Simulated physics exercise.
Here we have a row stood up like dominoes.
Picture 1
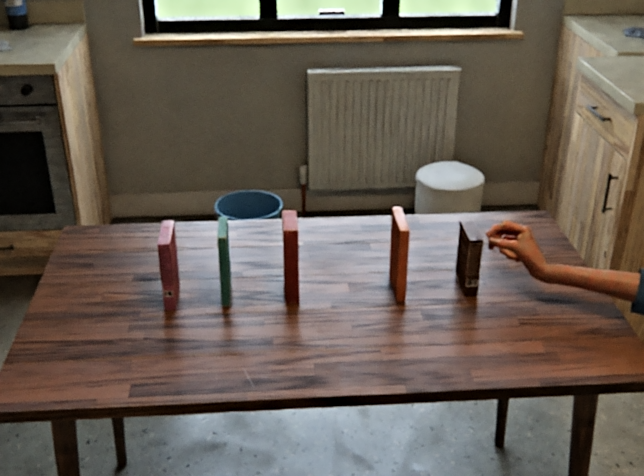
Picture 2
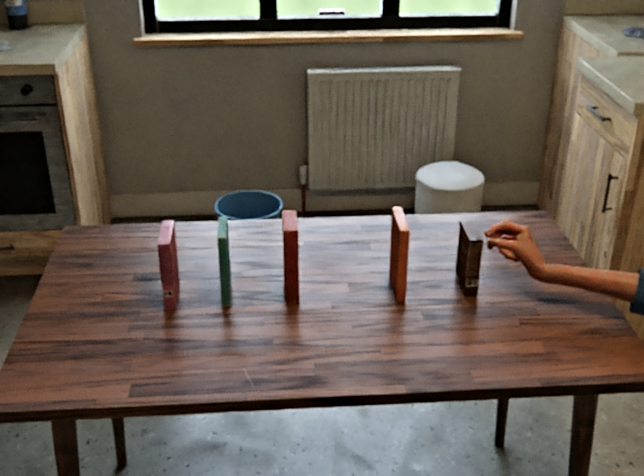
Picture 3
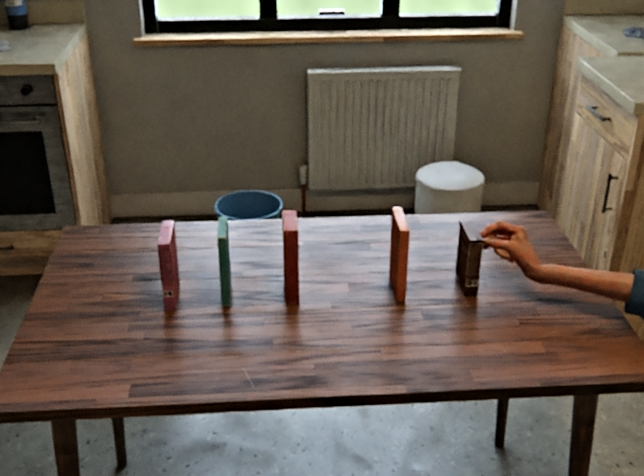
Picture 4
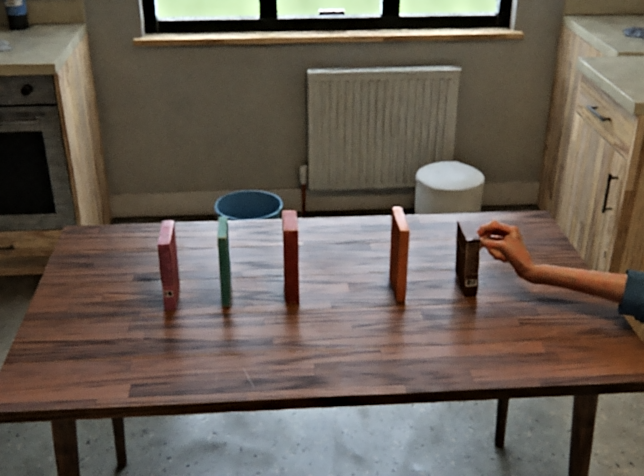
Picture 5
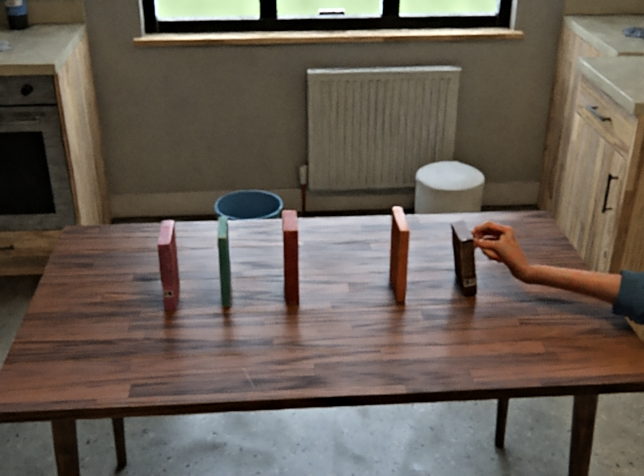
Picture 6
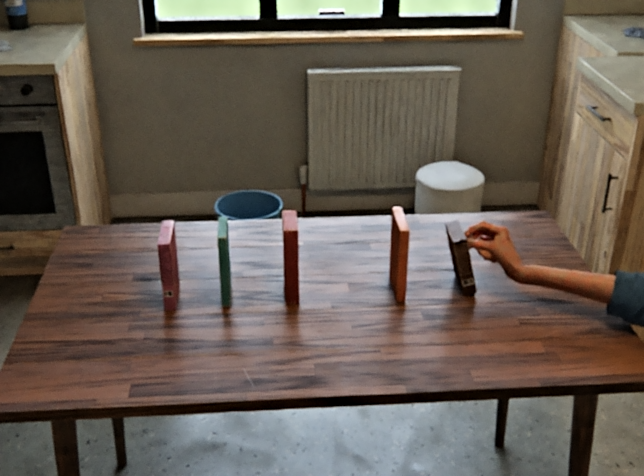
Brown packet at the right end of a row of five upright pieces tilting slightly left as a hand pushes its top.
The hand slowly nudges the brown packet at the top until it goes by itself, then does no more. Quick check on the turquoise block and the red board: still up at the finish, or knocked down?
The turquoise block is still up; the red board is still up.
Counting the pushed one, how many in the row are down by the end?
All told, the number is 2.
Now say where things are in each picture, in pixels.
In the first picture, turquoise block (225, 262); red board (291, 257).
In the second picture, orange board (399, 254).
In the third picture, orange board (399, 254).
In the fourth picture, brown packet 3° over; orange board (399, 254).
In the fifth picture, brown packet 8° over; orange board (399, 254).
In the sixth picture, brown packet 14° over; turquoise block (225, 262); red board (291, 257).
Then, 0.30 s later than the last frame, brown packet 69° over.
Then, 0.60 s later than the last frame, brown packet 90° over; orange board tilted by 47°.
Then, 0.70 s later than the last frame, brown packet 90° over; orange board on its side.
When it is over, lying over on the table, orange board; the other 2 as before. End places, in pixels of the last picture, turquoise block near (225, 262), red board near (291, 257).
